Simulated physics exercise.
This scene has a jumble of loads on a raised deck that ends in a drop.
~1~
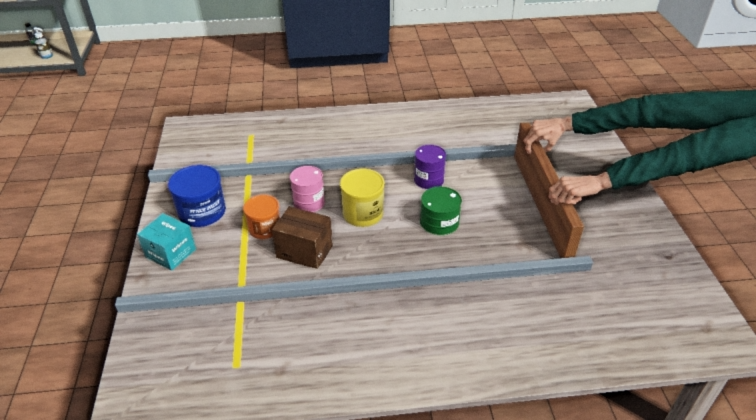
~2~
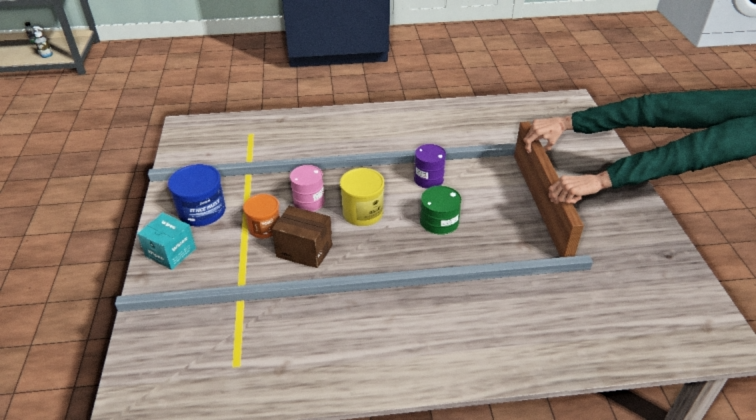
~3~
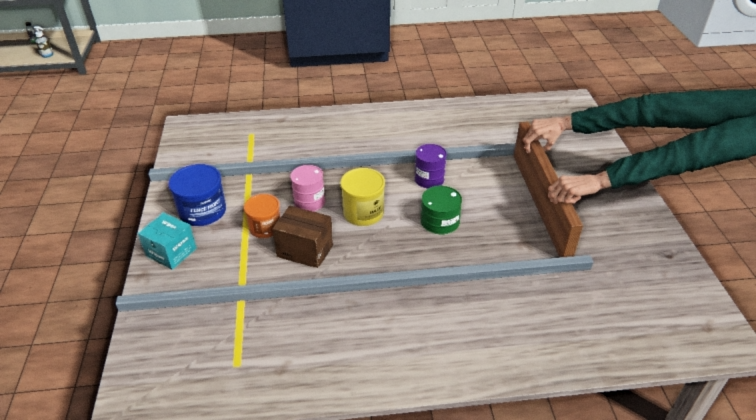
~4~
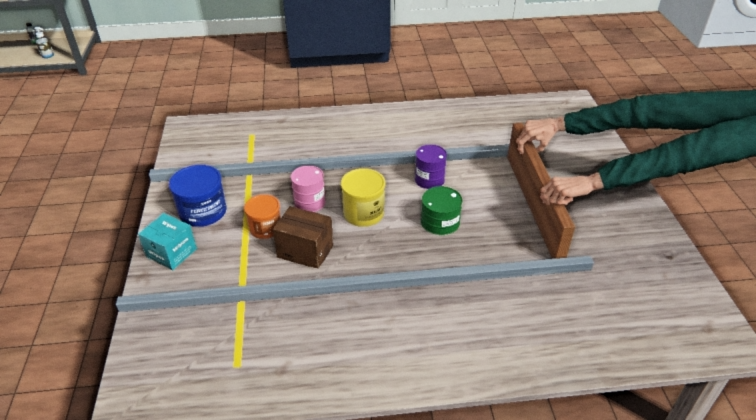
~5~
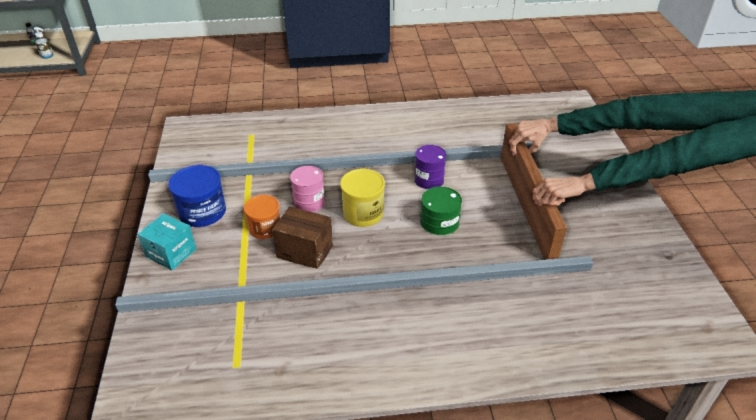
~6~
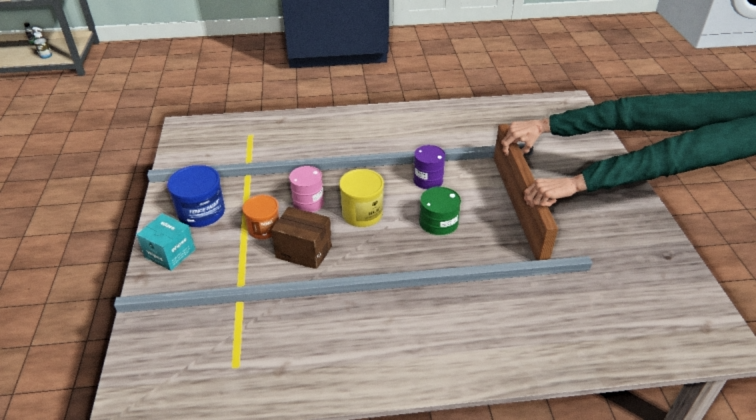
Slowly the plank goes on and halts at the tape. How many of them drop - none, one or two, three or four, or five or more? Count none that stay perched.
Not one drops.
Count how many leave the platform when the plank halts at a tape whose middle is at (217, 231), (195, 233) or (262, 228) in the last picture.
In order, 0, 2 and 0.
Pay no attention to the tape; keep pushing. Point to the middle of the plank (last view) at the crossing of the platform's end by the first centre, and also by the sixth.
At (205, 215) for the first, at (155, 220) for the sixth.
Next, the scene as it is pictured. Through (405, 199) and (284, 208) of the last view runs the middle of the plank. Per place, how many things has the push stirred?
In order, the tallies are 3 and 6.
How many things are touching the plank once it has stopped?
That would be 4 of them.
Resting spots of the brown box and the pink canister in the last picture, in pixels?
Looks like one lands around (213, 264), and the other around (198, 179).
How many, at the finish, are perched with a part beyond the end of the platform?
Answer: 0.
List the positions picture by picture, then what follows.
Turquoise box (167, 242); blue pail (198, 196); orange pail (263, 217); plank (545, 188); tape (245, 229), in the first picture.
Blue pail (198, 195); green canister (440, 210), in the second picture.
Orange pail (263, 216); brown box (304, 237), in the third picture.
Turquoise box (168, 241); purple canister (431, 167), in the fourth picture.
Blue pail (199, 196); yellow pail (363, 198), in the fifth picture.
Turquoise box (166, 242); blue pail (198, 196); orange pail (262, 217); plank (522, 189); tape (244, 229), in the sixth picture.
Soon after, none off yet; turquoise box at rest near (166, 242); blue pail at rest near (198, 196); orange pail at rest near (262, 217).
After that, none off yet; turquoise box at rest near (166, 242); blue pail at rest near (198, 196); orange pail displaced a little near (245, 217).
In the end, the number that fall off is zero.
